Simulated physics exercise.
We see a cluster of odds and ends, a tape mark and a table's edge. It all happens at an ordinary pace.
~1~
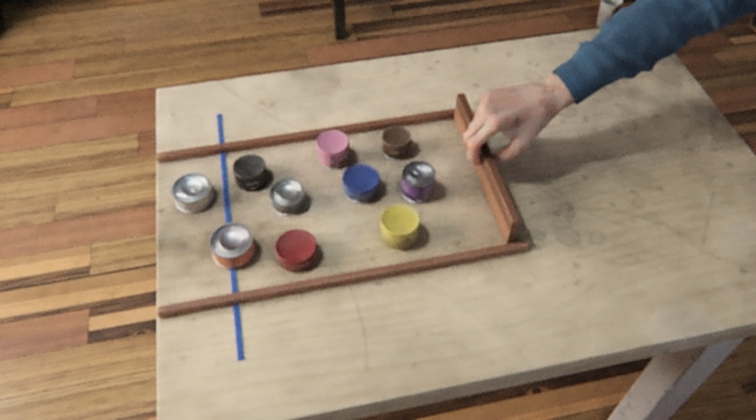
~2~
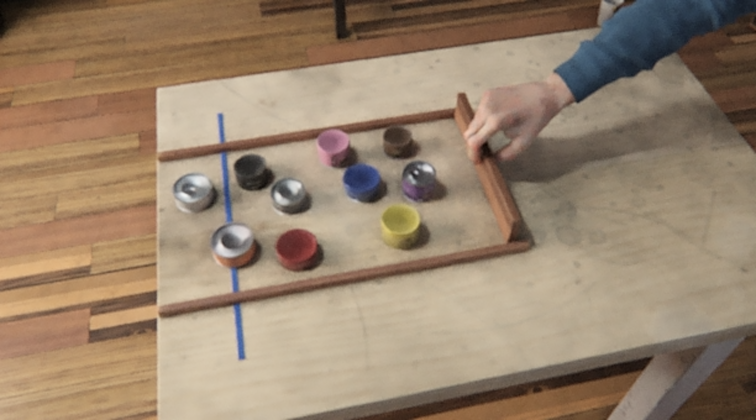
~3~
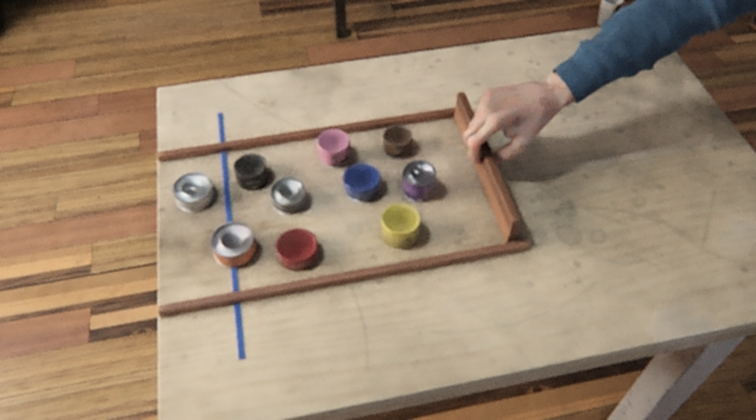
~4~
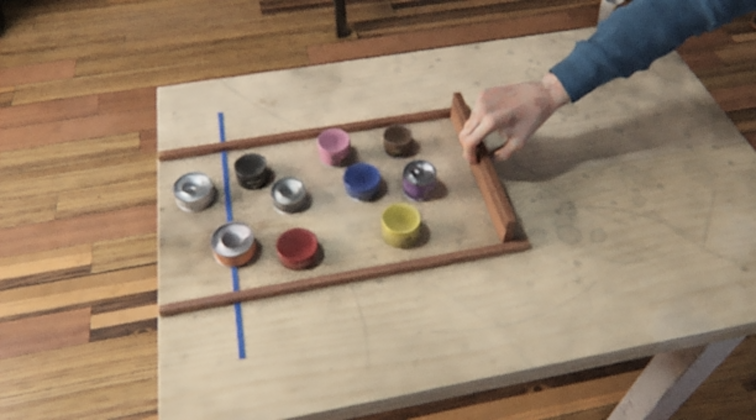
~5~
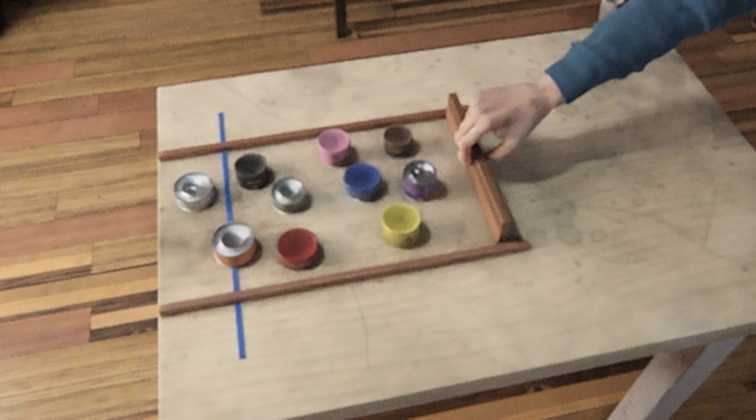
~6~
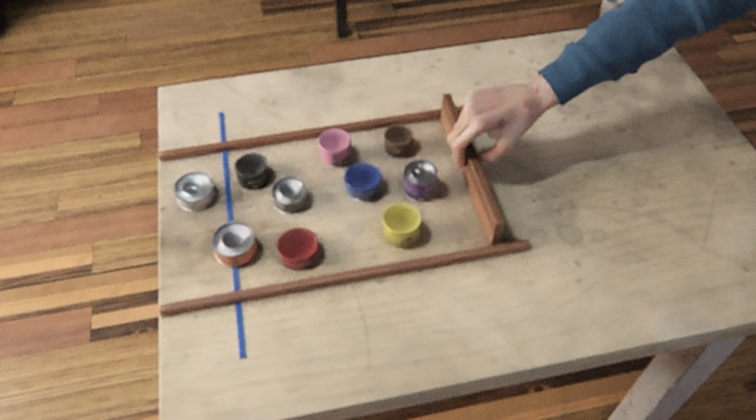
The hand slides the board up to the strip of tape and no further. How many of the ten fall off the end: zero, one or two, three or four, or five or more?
Outcome: The number that fall off is one or two.
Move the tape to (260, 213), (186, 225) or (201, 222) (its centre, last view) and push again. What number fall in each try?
In that order 0, 6 and 6.
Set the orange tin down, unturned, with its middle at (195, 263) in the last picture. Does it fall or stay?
Then it tumbles off.
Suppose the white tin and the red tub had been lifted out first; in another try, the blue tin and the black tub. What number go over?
The counts: 0 and 0.
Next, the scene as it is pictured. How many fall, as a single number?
In all, 1 of them.
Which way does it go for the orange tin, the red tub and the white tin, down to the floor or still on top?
The orange tin does not fall, the red tub remains up, the white tin tumbles off.
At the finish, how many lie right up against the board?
The number is 4.
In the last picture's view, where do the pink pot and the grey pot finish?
The pink pot at (180, 162), the grey pot at (180, 217).
Soon after, none off yet; white tin at rest near (195, 191); orange tin at rest near (235, 244); black tub at rest near (252, 171).
Then, none off yet; white tin at rest near (195, 191); orange tin moving near (226, 244); black tub moved a little near (238, 177).
By the end, the number that fall off is one or two; fallen, white tin.
